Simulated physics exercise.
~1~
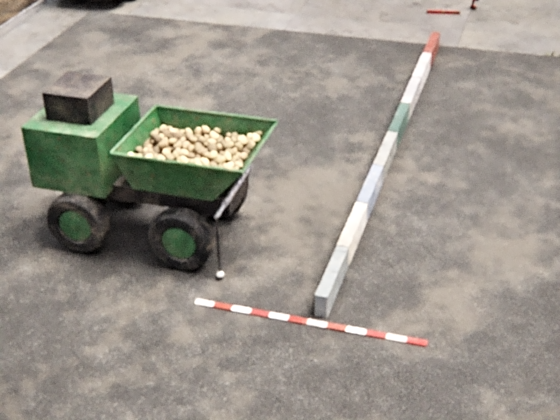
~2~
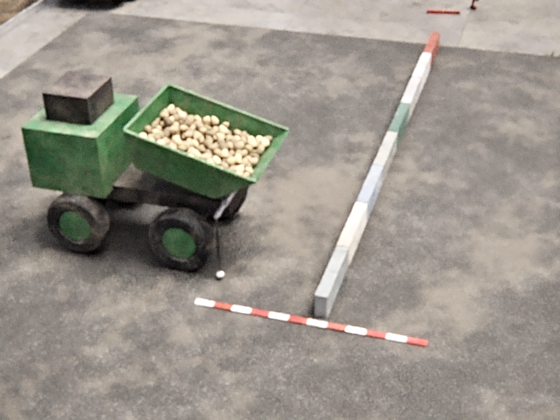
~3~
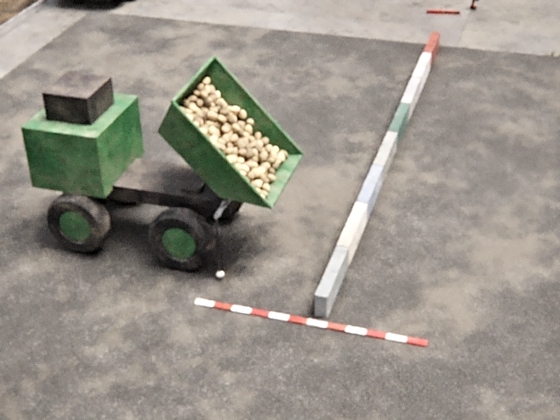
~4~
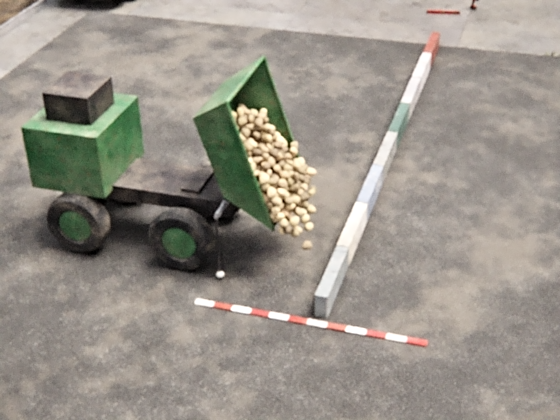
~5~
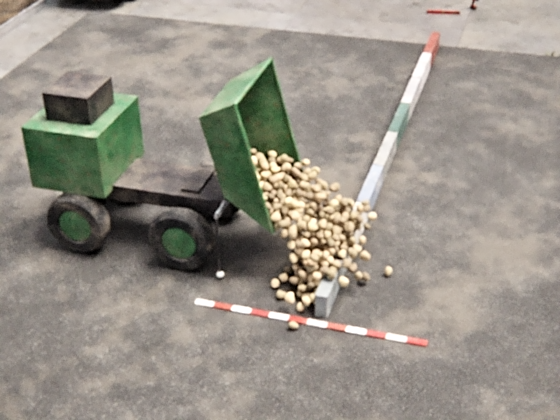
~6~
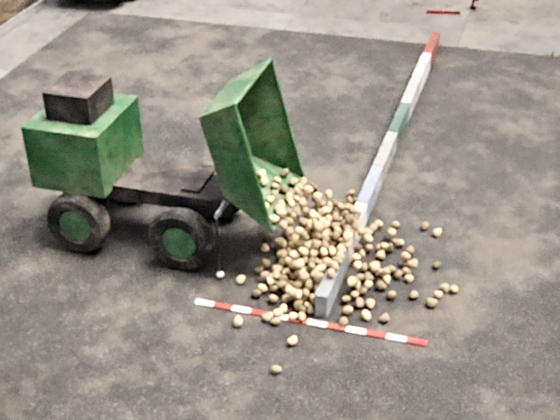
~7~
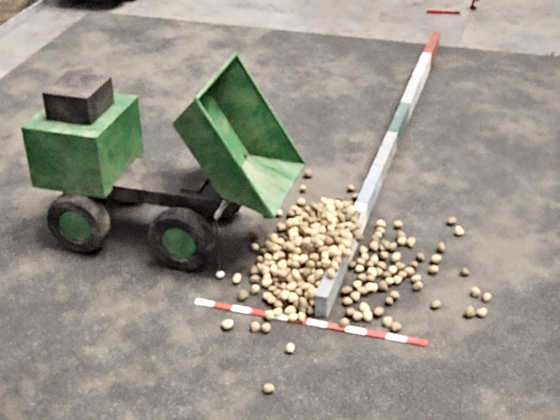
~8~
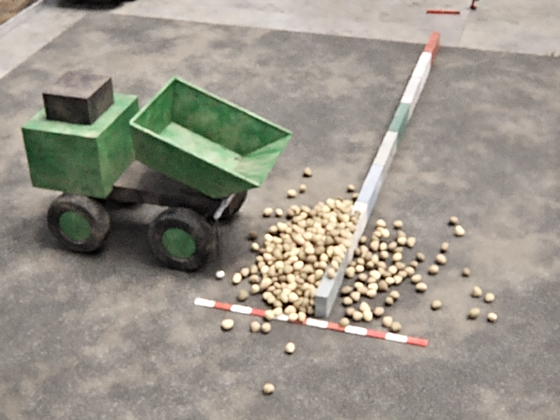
A green dumper's body tips up, spills its stones against and over a kerb, then lowers empty.
